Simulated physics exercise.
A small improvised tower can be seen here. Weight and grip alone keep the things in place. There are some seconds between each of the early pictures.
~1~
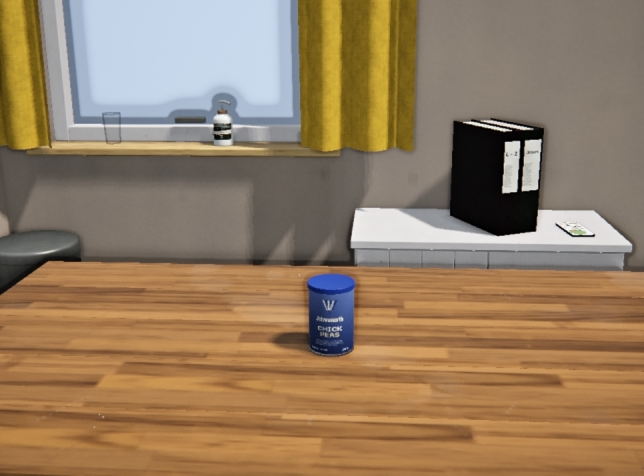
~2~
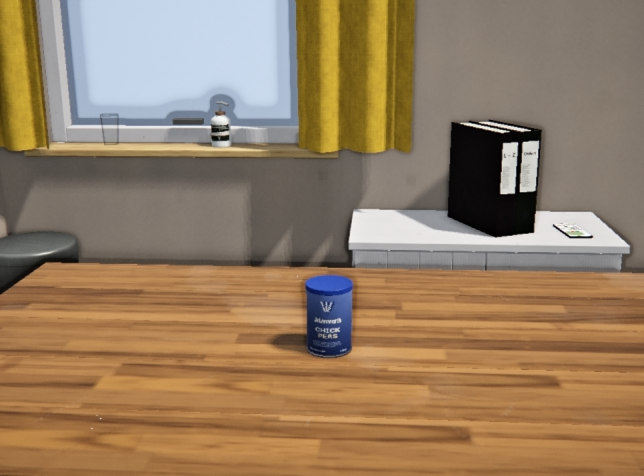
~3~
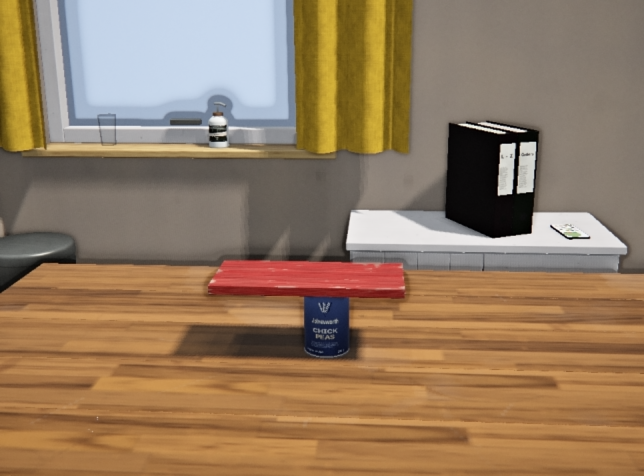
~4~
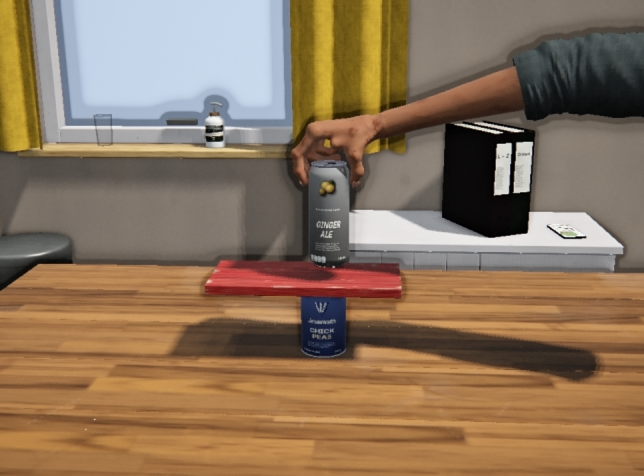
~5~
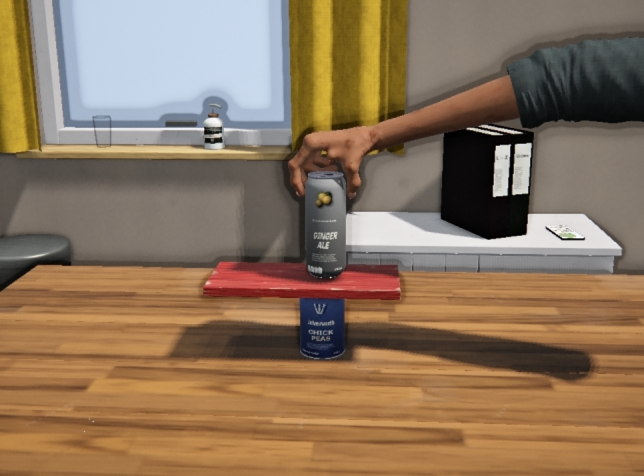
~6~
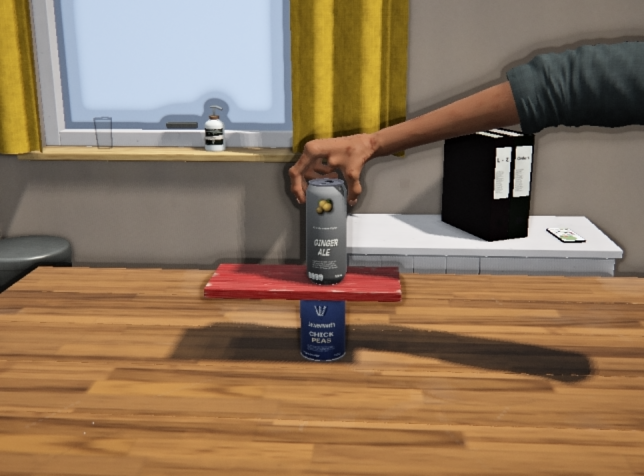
On a wooden table, a blue tin stands alone, then carries a red board, onto which a hand lowers a grey can.
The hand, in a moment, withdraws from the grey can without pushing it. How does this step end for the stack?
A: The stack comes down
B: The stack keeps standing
Answer: B.
Then, 0.40 s later than the last frame, all is still.
Then, 1.10 s later than the last frame, grey can resting near (326, 232).
Then, 1.70 s later than the last frame, grey can resting near (326, 233).
Then, 2.30 s later than the last frame, grey can resting near (326, 232).
When it is over, all 3 as before. End places, in pixels of the last picture, grey can near (326, 232). The stack stays up.
